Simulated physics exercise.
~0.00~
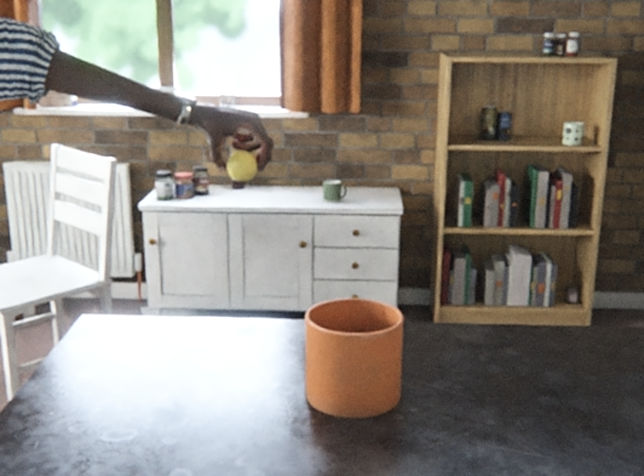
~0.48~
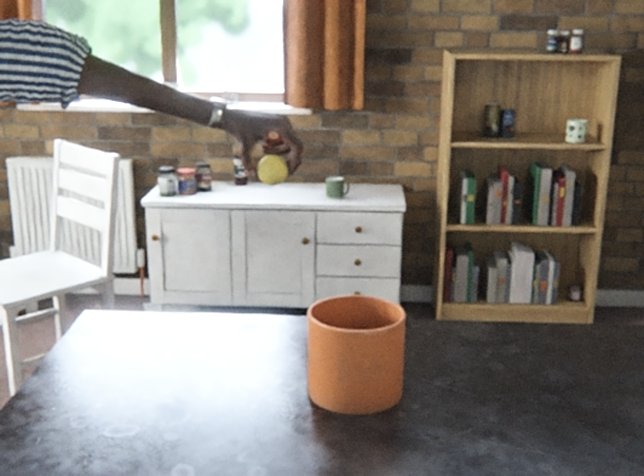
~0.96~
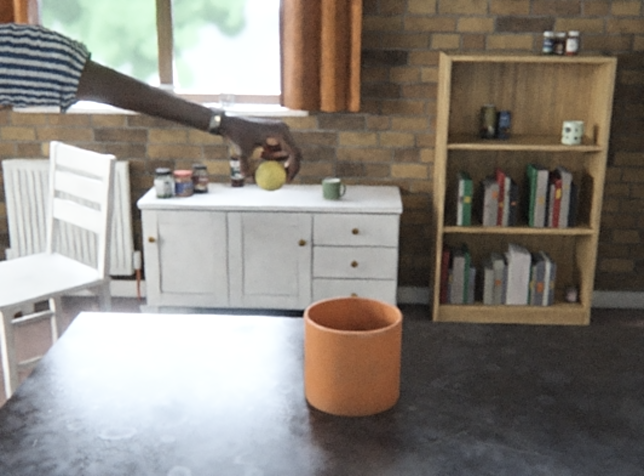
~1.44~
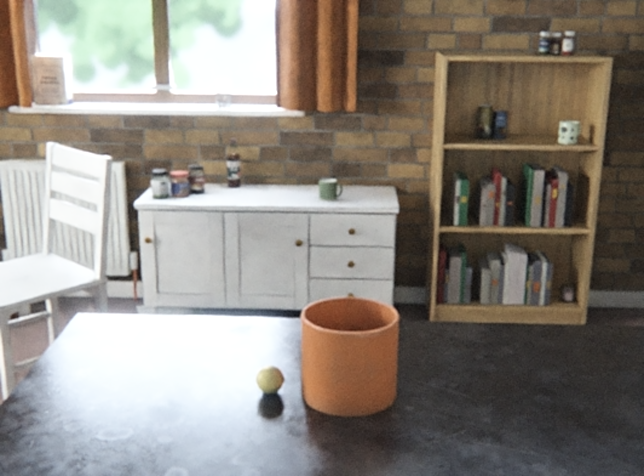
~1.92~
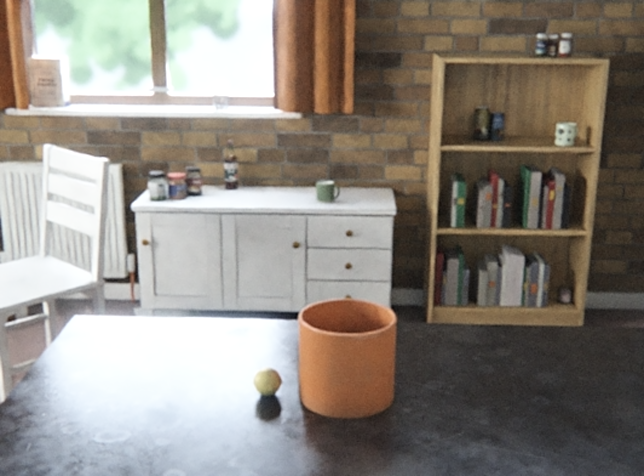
A dark-skinned hand in a striped sleeve reaches in from the left, holding a yellow lemon in the air above a dark, shiny table. On the table stands an open terracotta-coloured pot, seen from just in front by a slightly swaying camera. Behind are a white chair, a white cabinet with jars and a green mug, a wooden bookcase and a brick wall with an orange-curtained window. The hand moves the lemon a little to the right, then pauses. It lets go and withdraws, and the lemon drops. The lemon ends up outside the pot, resting just to its left.
